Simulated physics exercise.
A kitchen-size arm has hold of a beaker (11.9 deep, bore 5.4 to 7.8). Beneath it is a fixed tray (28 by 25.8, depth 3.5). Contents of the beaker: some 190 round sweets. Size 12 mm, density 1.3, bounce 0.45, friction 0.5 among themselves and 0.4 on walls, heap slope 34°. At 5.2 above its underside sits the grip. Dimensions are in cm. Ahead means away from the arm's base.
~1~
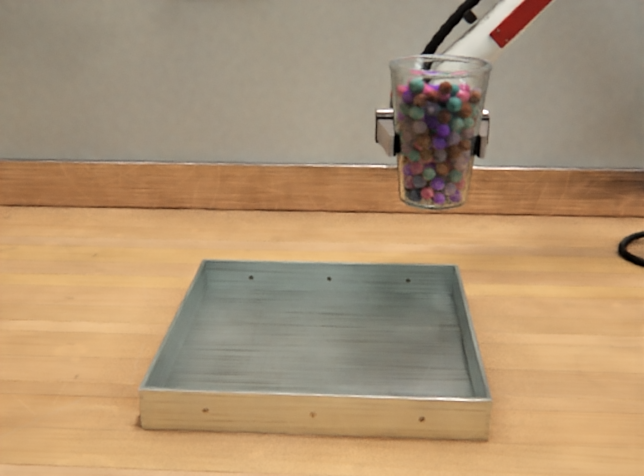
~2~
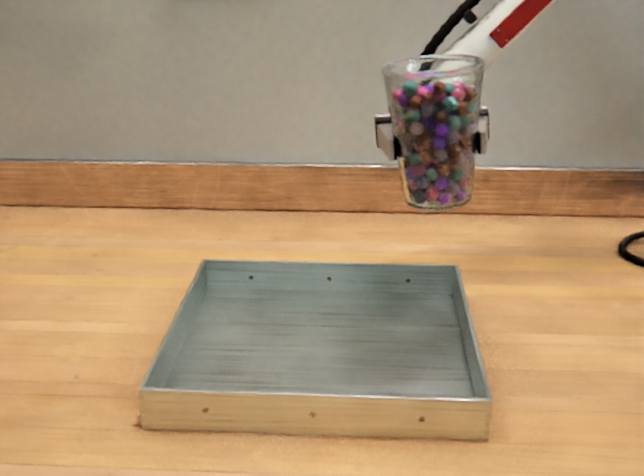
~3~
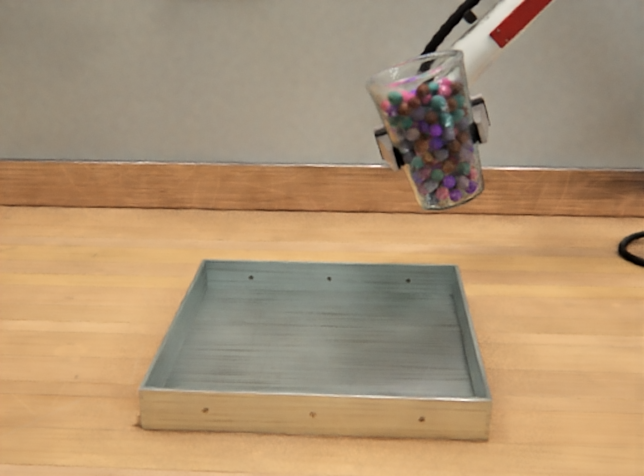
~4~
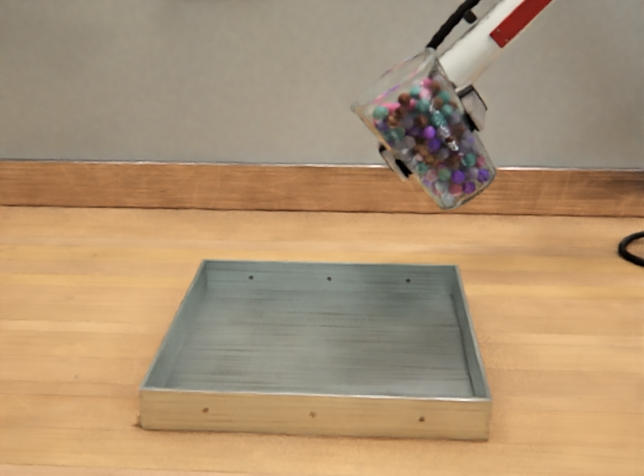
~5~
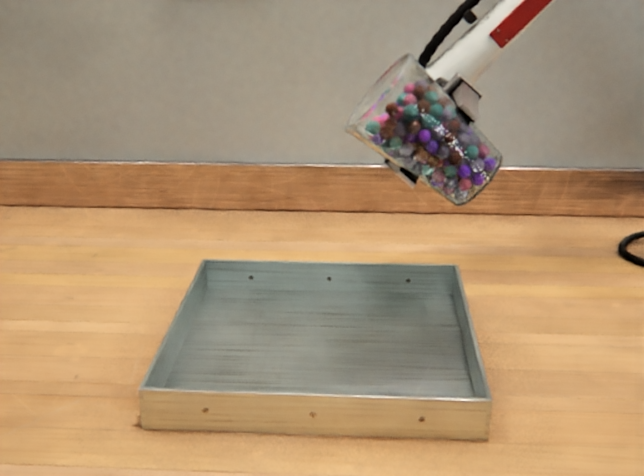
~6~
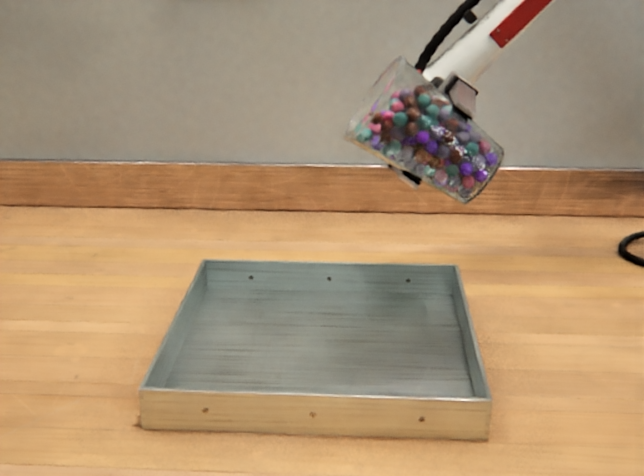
The video shows a robotic arm holding a clear beaker of small multicoloured balls above and behind an empty tray on a wooden table. The arm tilts the beaker steadily to the left, and the balls shift inside it.
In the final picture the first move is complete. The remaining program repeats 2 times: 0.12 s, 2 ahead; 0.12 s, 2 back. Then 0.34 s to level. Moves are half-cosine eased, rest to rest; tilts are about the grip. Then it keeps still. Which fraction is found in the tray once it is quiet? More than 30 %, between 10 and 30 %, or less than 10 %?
Less than 10 %.
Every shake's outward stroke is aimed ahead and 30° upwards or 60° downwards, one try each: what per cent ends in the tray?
I'd say close to 5 percent for the first and close to 0 percent for the second.
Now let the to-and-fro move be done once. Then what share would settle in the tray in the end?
That would give close to 0 percent.
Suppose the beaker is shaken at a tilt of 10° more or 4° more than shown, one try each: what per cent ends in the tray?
I'd say close to 5 and 5 per cent, in that order.
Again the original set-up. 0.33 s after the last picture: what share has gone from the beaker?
About 0 per cent.
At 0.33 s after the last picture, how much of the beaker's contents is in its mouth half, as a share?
That share comes to roughly 50 percent.
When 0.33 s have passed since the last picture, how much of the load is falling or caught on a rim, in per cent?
Around 1 per cent of the load.
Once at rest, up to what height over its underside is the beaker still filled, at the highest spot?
Around 11.5 centimetres above the underside.
Then, 0.33 s on, tilted 55° forward, highest piece 25 above the table; 191 in the beaker, 2 in flight or on a rim.
Then, 0.66 s on, tilted 26° forward, highest piece 26 above the table; 187 in the beaker, 4 in the tray, 2 in flight or on a rim.
Then, 1.02 s on, level, highest piece 27 above the table; 187 in the beaker, 6 in the tray.
Then, 2.07 s on, level, highest piece 27 above the table; 187 in the beaker, 6 in the tray.
In the end, 187 in the beaker, 6 in the tray. That is 3 % in the tray.
